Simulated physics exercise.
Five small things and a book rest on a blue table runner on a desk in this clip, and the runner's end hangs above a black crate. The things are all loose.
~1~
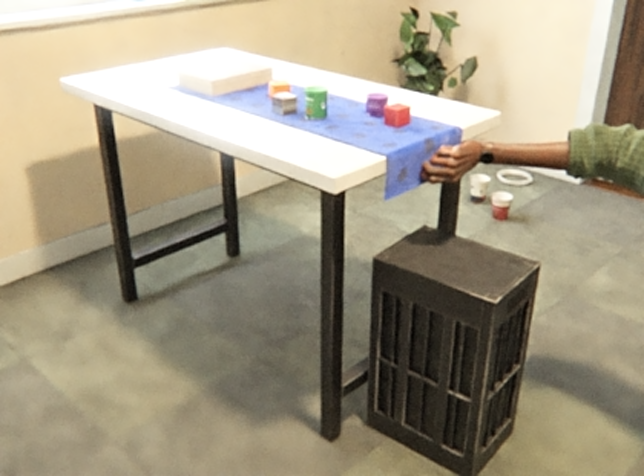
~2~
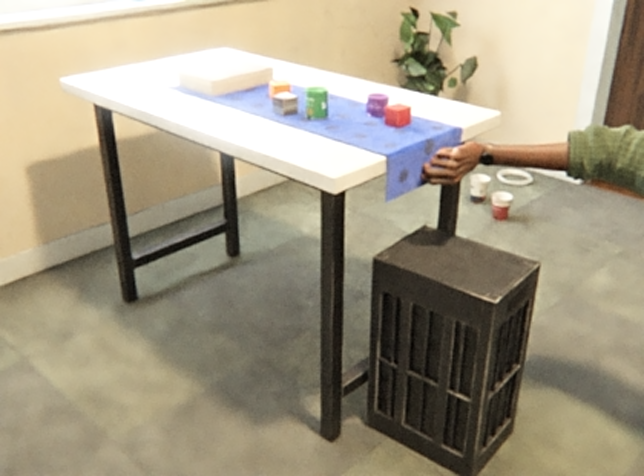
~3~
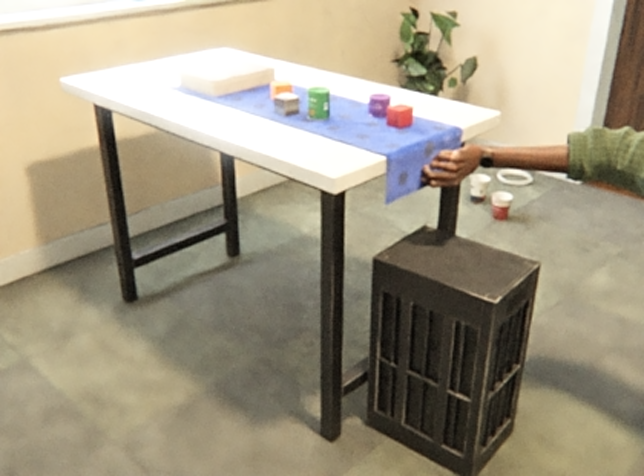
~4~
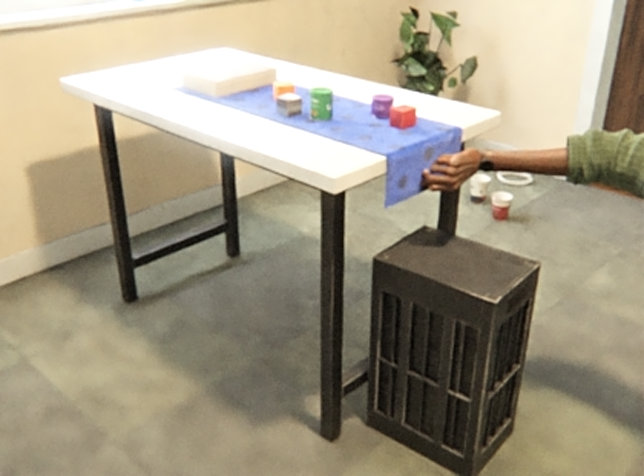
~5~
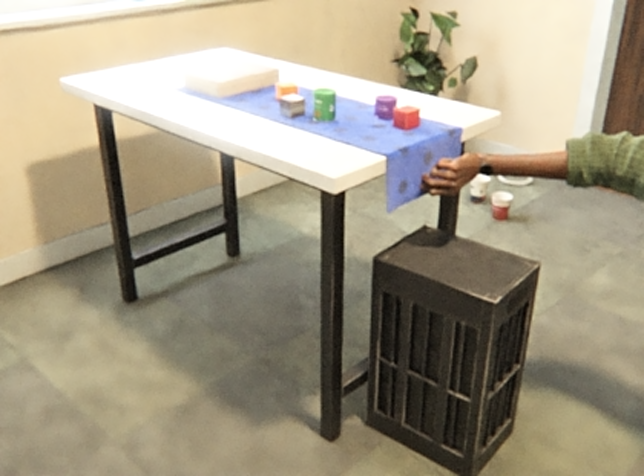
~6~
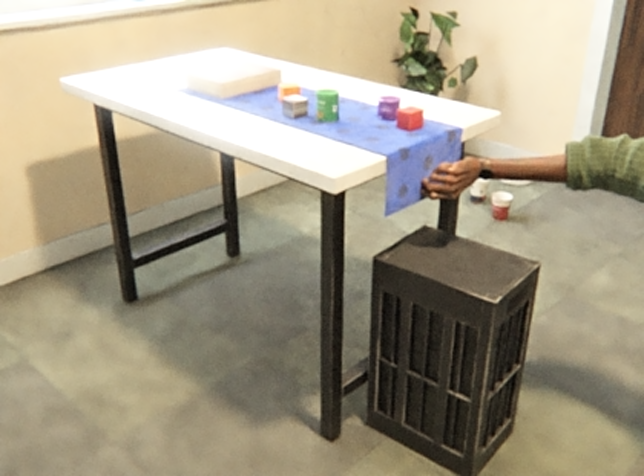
The video shows a hand at the right gripping the hanging end of a blue table runner and slowly pulling it downward, as the small colourful objects and pale block on it shift slightly toward the desk's right end.
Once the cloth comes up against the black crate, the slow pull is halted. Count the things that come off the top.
One of them.
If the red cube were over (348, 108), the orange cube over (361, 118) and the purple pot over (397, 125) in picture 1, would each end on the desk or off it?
Here's how it goes: The red cube makes it through, the orange cube makes it through, and the purple pot ends up down.
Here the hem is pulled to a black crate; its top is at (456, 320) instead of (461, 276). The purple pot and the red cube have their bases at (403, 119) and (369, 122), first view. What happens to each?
The purple pot? Lost. The red cube? Lost.
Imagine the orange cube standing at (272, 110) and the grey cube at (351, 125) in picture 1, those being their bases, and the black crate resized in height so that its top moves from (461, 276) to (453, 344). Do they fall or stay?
The orange cube stays put, the grey cube is lost.
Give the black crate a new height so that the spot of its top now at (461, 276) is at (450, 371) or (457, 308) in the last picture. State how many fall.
Totals 4, 2.
Early on, hem near (422, 227); all still up.
Midway, hem on the crate; red cube gone.
Finally, hem on the crate; red cube gone. The desk loses one.
